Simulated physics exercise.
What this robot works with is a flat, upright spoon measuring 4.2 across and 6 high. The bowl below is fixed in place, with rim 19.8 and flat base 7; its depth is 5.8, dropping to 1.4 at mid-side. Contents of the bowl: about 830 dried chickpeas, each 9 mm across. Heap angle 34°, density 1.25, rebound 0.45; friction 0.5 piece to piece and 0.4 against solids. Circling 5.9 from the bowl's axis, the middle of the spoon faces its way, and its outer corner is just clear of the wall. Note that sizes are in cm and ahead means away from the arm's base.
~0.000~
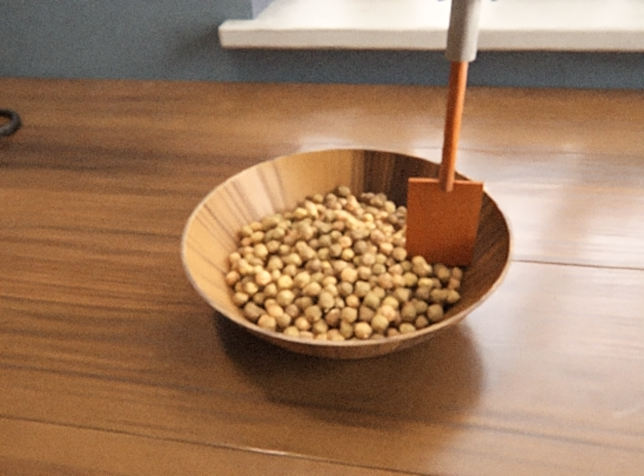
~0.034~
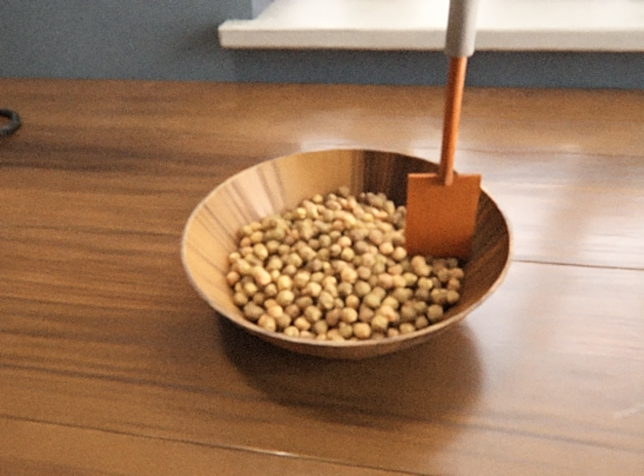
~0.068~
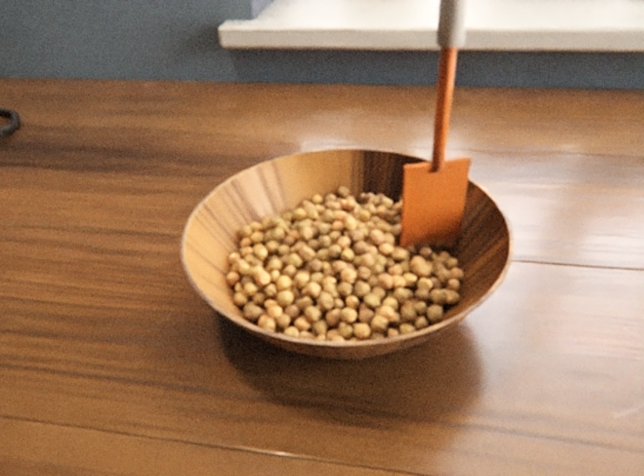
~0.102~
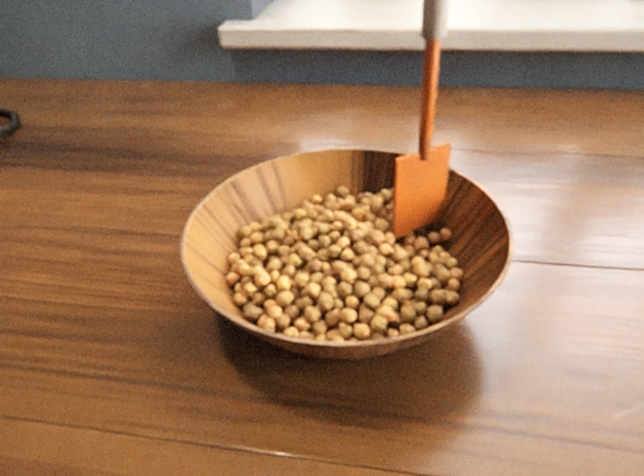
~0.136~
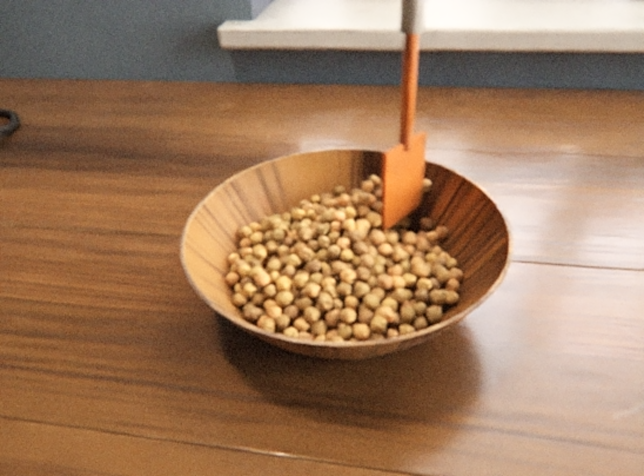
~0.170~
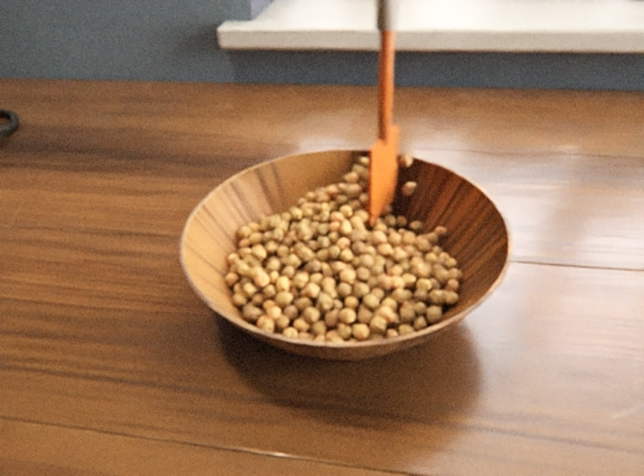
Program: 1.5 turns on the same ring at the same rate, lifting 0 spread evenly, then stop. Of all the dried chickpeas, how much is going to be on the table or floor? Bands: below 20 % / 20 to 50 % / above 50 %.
Below 20 %.
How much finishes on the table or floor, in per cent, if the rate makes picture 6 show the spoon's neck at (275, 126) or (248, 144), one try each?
Roughly 30 and 30 percent, in that order.
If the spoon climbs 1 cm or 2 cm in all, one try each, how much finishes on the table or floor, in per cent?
I'd reckon around 5 and 0 per cent.
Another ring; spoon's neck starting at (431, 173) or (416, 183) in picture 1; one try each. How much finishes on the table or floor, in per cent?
About 15 and 10 per cent.
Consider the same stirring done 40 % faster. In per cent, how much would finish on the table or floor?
Estimated share: About 20 per cent.
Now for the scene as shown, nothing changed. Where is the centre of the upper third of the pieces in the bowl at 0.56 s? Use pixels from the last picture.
Roughly at (339, 297).
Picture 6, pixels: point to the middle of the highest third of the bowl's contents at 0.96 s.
I'd point to about (347, 225).
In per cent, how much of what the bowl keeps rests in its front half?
Roughly 60 per cent.
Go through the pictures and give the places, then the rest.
Spoon neck at (449, 158), 0° round; upper third of the load around (341, 251), from x 235 to 460, top at y 190; 830 in the bowl, in the first picture.
Spoon neck at (448, 152), 7° round; upper third of the load around (343, 251), from x 235 to 460, top at y 190, in the second picture.
Spoon neck at (440, 139), 22° round; upper third of the load around (344, 249), from x 235 to 455, top at y 180, in the third picture.
Spoon neck at (426, 129), 38° round; upper third of the load around (344, 248), from x 235 to 455, top at y 165, in the fourth picture.
Spoon neck at (407, 121), 54° round; upper third of the load around (342, 248), from x 235 to 455, top at y 160, in the fifth picture.
Spoon neck at (384, 116), 70° round; upper third of the load around (337, 245), from x 230 to 455, top at y 150; 830 in the bowl, in the sixth picture.
By 0.56 s, 254° round, highest piece 8 above the table; 795 in the bowl, 29 on the table or floor, 6 in flight or on the tool.
By 0.96 s, 79° round, highest piece 7 above the table; 751 in the bowl, 73 on the table or floor, 6 in flight or on the tool.
By 1.35 s, 180° round, highest piece 6 above the table; 724 in the bowl, 105 on the table or floor, 1 in flight or on the tool.
By 2.05 s, 180° round, highest piece 6 above the table; 723 in the bowl, 107 on the table or floor.
Final count, 723 in the bowl, 107 on the table or floor. That is 13 % on the table or floor.
